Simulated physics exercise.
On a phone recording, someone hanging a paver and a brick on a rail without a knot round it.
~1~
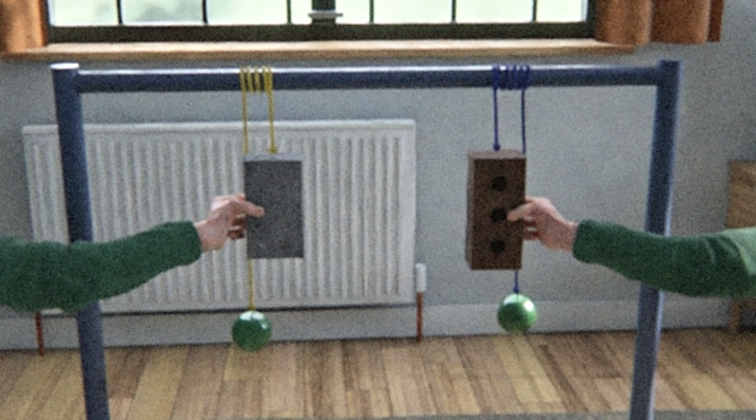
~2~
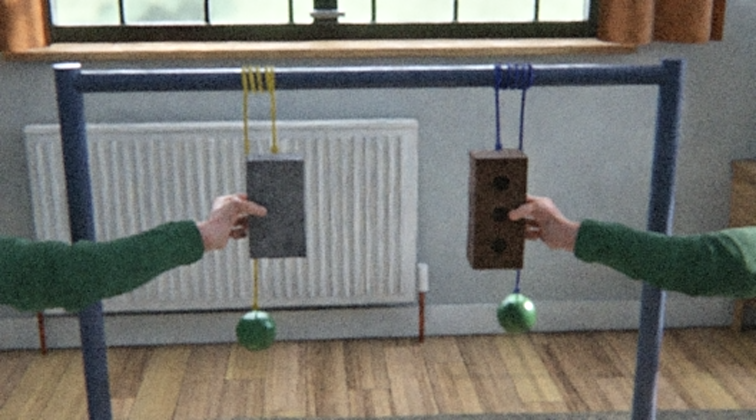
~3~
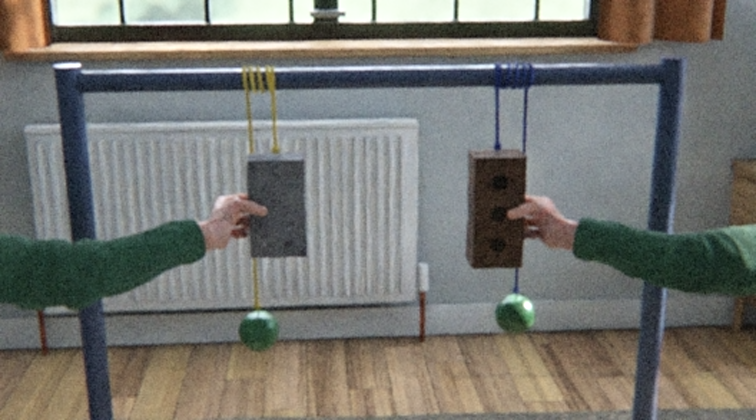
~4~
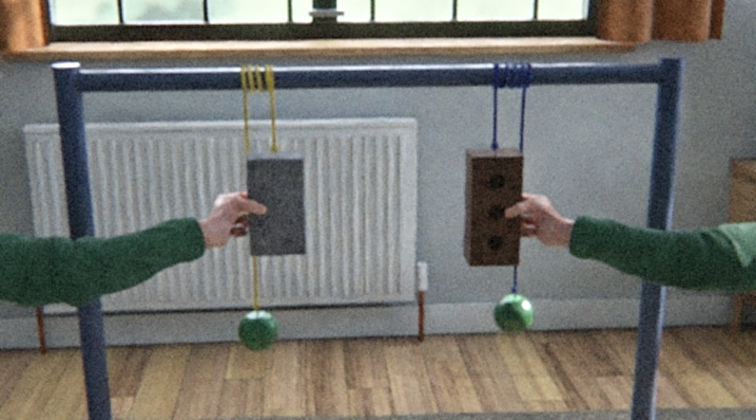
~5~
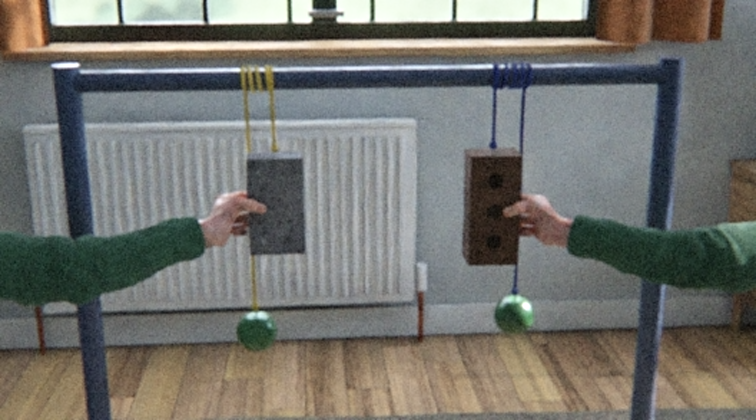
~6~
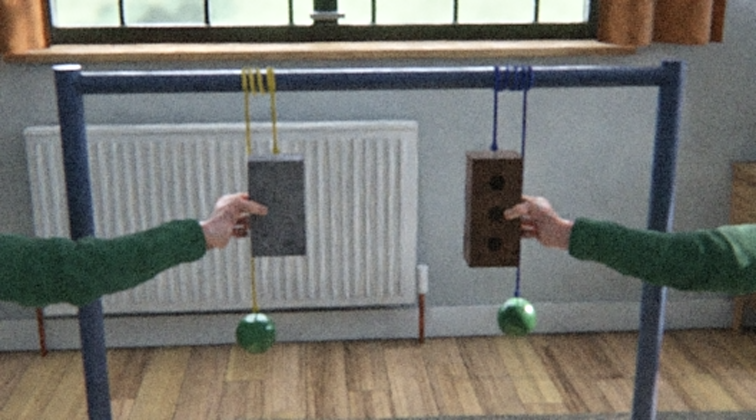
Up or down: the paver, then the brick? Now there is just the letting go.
My prediction: Well the paver stays right there as expected, well the brick stays right there as expected.
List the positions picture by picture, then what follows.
In the first picture, paver (275, 206); brick (495, 210); left apple (251, 332); right apple (517, 315).
In the second picture, paver (277, 206); brick (497, 210).
In the third picture, paver (278, 205); brick (496, 209).
In the fourth picture, paver (277, 204); brick (493, 207).
In the fifth picture, paver (276, 203); brick (491, 207).
In the sixth picture, paver (277, 205); brick (492, 209); left shoelace wound several times round the rail; right shoelace wound several times round the rail.
Then, 0.46 s on from there, paver off the floor near (275, 195); brick off the floor near (496, 175).
Then, 0.96 s on from there, paver off the floor near (279, 200); brick off the floor near (496, 198).
In the end, paver off the floor near (276, 201); brick off the floor near (492, 194). The paver stays hanging and the brick is held.
